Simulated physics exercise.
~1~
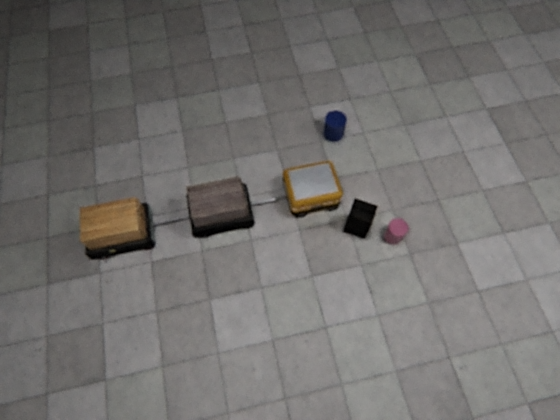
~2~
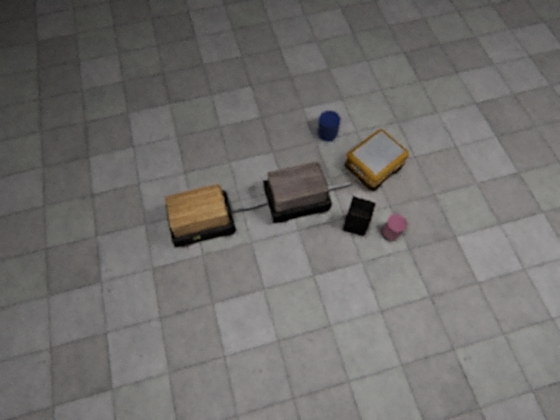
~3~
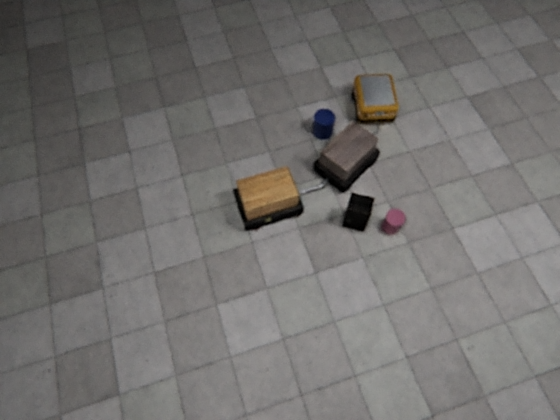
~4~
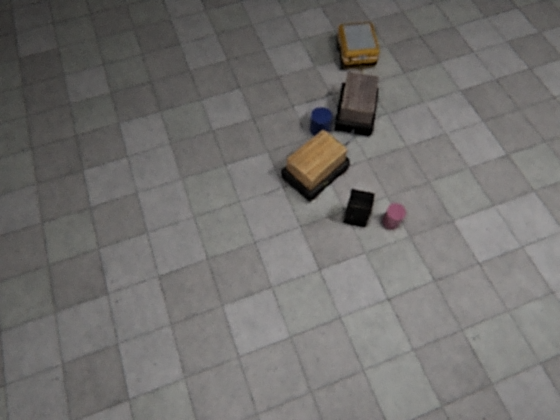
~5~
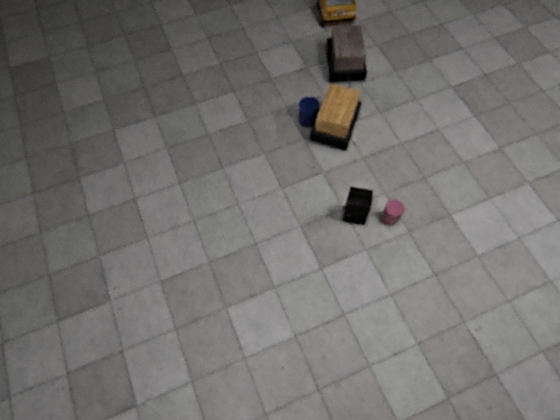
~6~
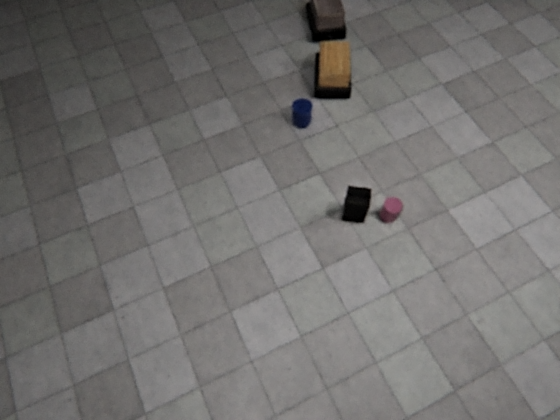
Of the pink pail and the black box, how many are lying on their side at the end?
None of them are; the pink pail and the black box are both still upright at the end.
